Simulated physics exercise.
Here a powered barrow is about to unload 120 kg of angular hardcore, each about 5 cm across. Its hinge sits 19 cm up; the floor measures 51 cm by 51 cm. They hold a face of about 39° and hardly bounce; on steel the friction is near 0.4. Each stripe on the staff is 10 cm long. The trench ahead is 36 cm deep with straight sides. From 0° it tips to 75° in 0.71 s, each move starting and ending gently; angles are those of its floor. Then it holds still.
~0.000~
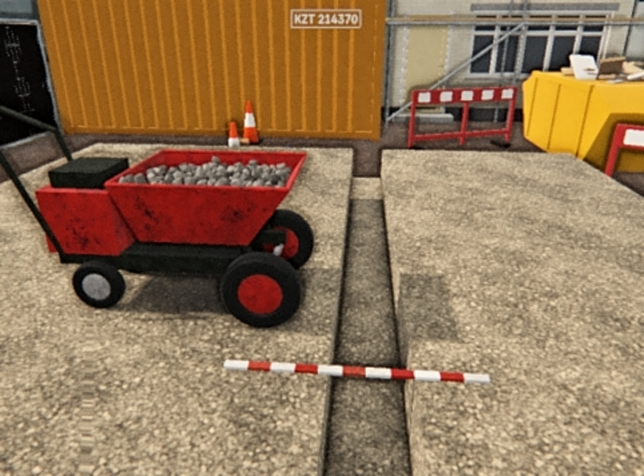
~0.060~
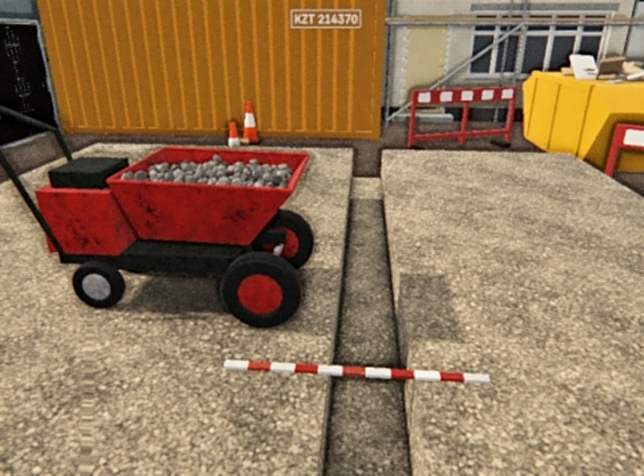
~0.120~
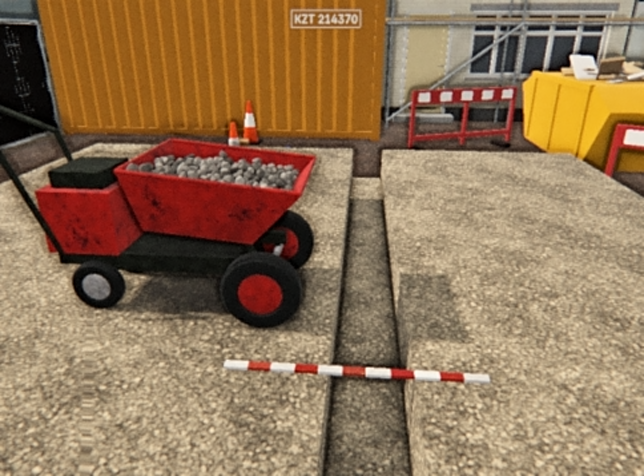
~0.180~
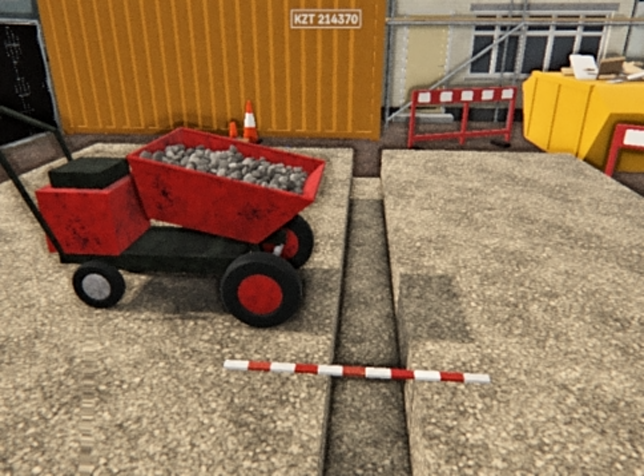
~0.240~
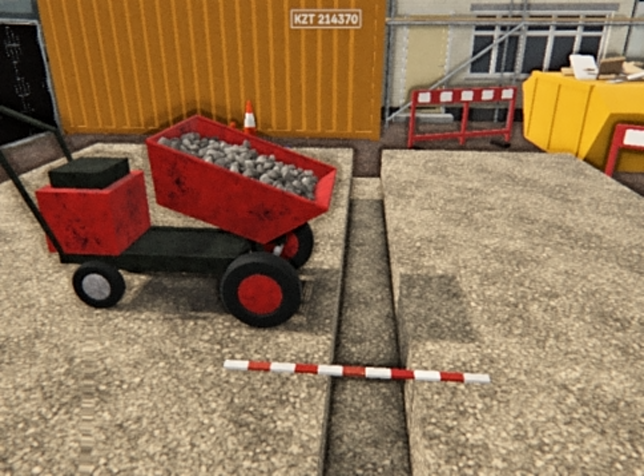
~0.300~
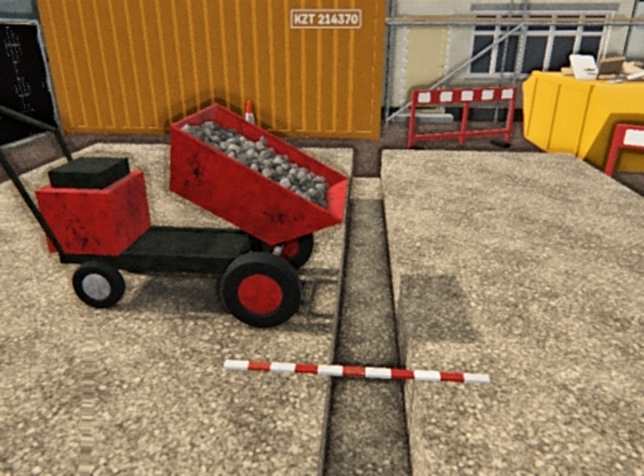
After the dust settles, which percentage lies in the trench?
Close to 51 in a hundred.
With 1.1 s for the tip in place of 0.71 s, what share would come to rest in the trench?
In that case some 65 per cent.
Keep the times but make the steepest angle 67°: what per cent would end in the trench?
In that case some 40 per cent.
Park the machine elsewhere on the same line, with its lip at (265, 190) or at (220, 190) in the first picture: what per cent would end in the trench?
Near 75 per cent from the first place, 95 from the second.
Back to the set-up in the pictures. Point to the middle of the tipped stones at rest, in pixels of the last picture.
Around (399, 320).
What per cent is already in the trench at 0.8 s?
About 10 per cent by then.
After 0.5 s the floor is at 63°; 100 % in the tray; the foremost stones are at (368, 250).
After 0.8 s the floor is at 75°; 67 % in the tray, 11 % in the trench, 22 % past the trench; the foremost stones are at (459, 314).
After 1.2 s the floor is at 75°; 21 % in the tray, 28 % in the trench, 52 % past the trench; the foremost stones are at (581, 305).
After 3.1 s the floor is at 75°; 0 % in the tray, 51 % in the trench, 49 % past the trench; the foremost stones are past the picture's edge.
